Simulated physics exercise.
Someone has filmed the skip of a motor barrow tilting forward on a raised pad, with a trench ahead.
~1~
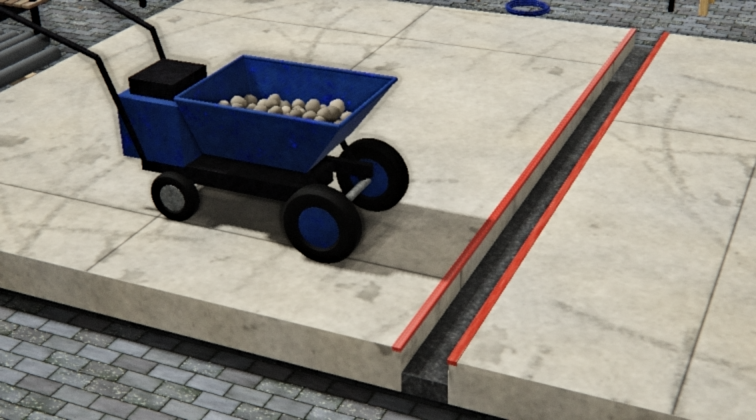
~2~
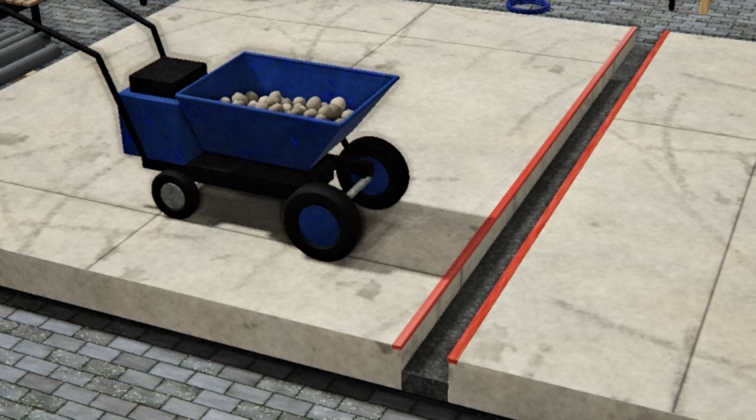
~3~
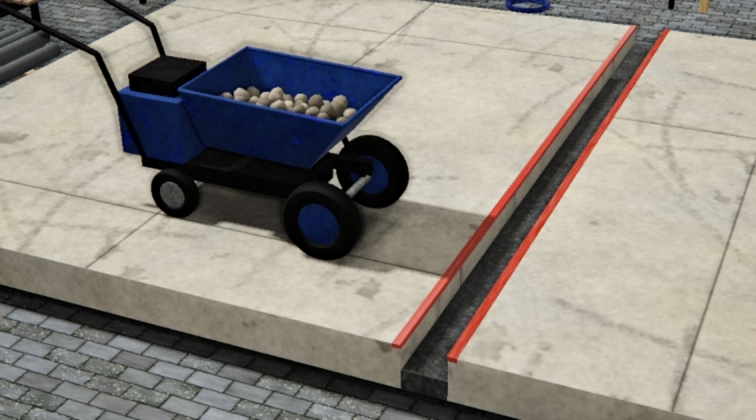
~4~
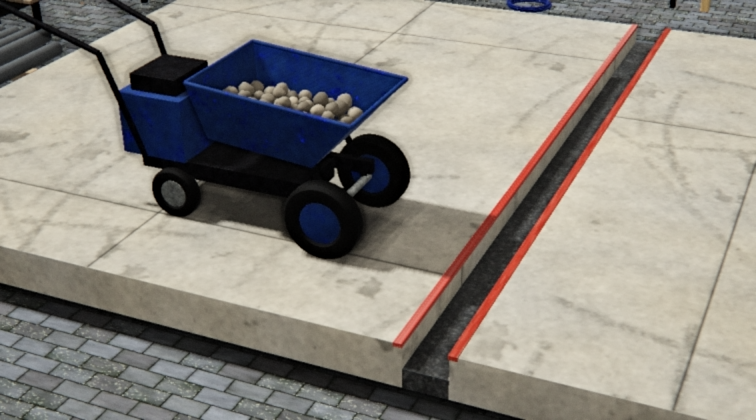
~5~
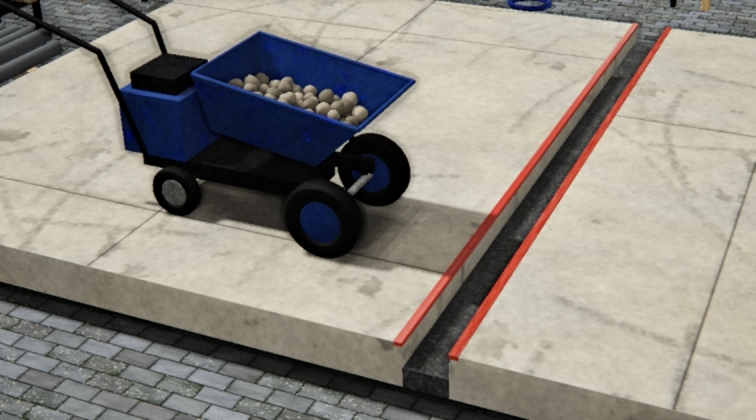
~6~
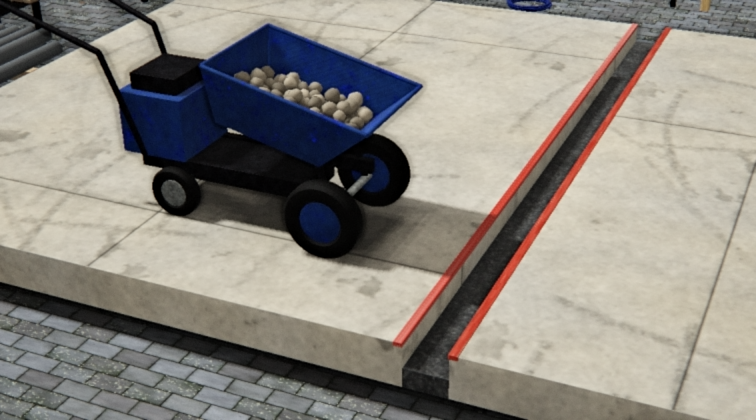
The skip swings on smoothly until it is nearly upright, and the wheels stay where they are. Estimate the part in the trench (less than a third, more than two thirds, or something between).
The trench ends with over two thirds of it.
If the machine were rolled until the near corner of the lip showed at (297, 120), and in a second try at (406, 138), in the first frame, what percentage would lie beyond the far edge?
Roughly 0 per cent, and 100 per cent.
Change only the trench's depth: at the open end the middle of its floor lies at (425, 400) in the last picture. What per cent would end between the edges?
Roughly 90 in a hundred.
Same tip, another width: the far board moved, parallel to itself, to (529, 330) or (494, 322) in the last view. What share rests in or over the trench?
About 100 and 90 per cent.
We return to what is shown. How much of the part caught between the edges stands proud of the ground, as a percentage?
It comes to 25 per cent or so.
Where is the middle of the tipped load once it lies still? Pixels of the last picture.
Around (491, 263).
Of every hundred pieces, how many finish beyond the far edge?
Some 15 per cent.
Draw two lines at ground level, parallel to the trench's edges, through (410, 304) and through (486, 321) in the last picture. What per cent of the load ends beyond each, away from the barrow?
In turn 100 and 10 in a hundred.
Soon, skip tipped steeply; all in the skip.
A while on, skip tipped steeply; most in the skip; a stray few short of the trench; a small part in or heaped over the trench; a small part falling.
Towards the end, skip tipped right over; a small part in the skip; a stray few short of the trench; most in or heaped over the trench; a small part beyond it.
Finally, skip tipped right over; a small part short of the trench; most in or heaped over the trench; a small part beyond it.
